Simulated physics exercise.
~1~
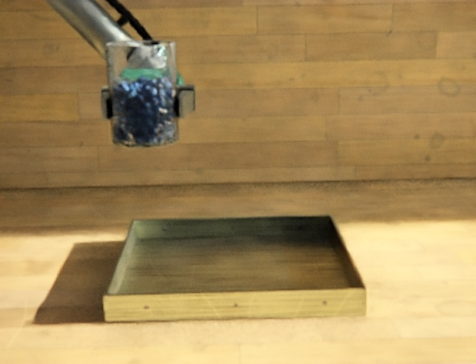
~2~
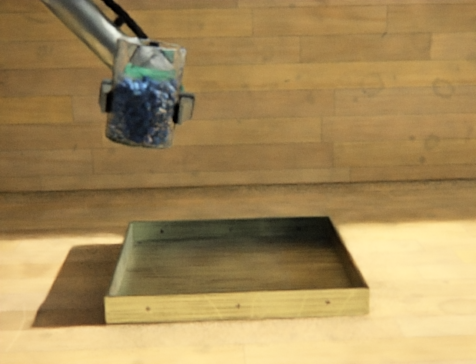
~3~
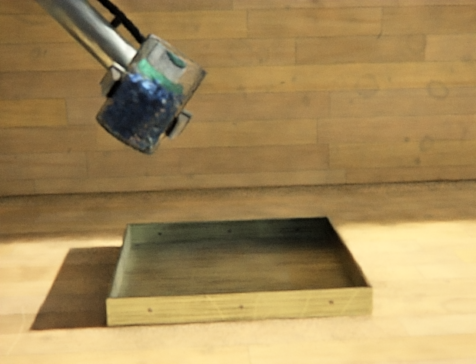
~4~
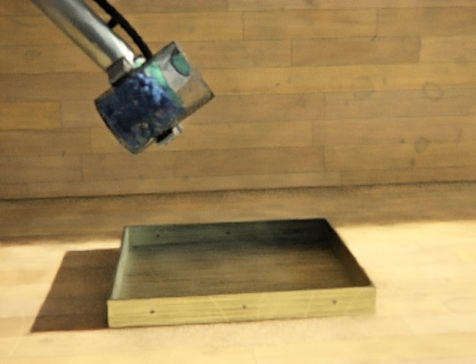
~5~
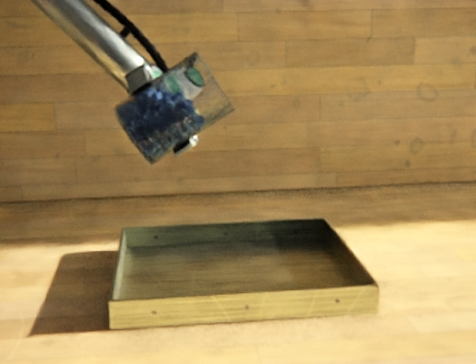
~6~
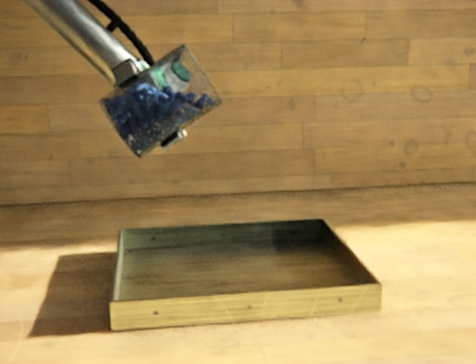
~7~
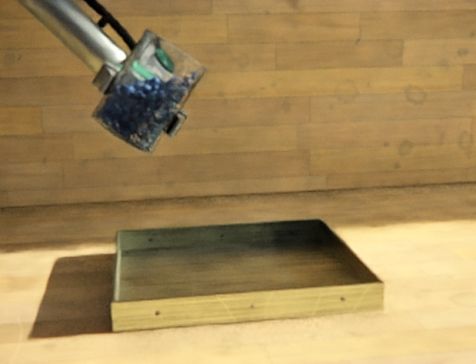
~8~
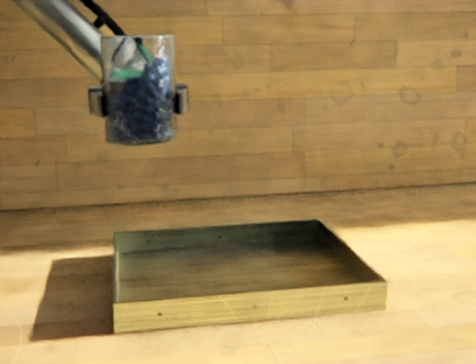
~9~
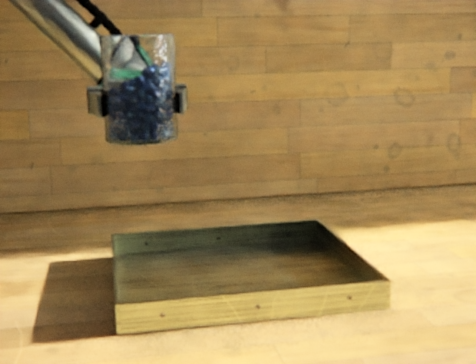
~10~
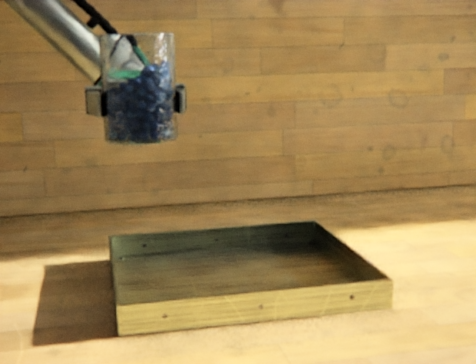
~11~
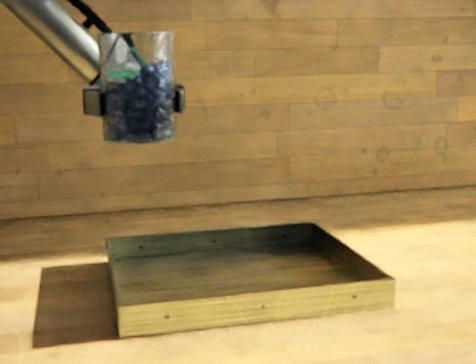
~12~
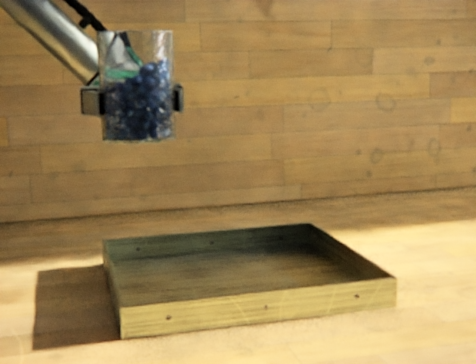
Robot arm tilting a clear tumbler of blue beads above a wooden tray, then returning it upright with the tray still empty.
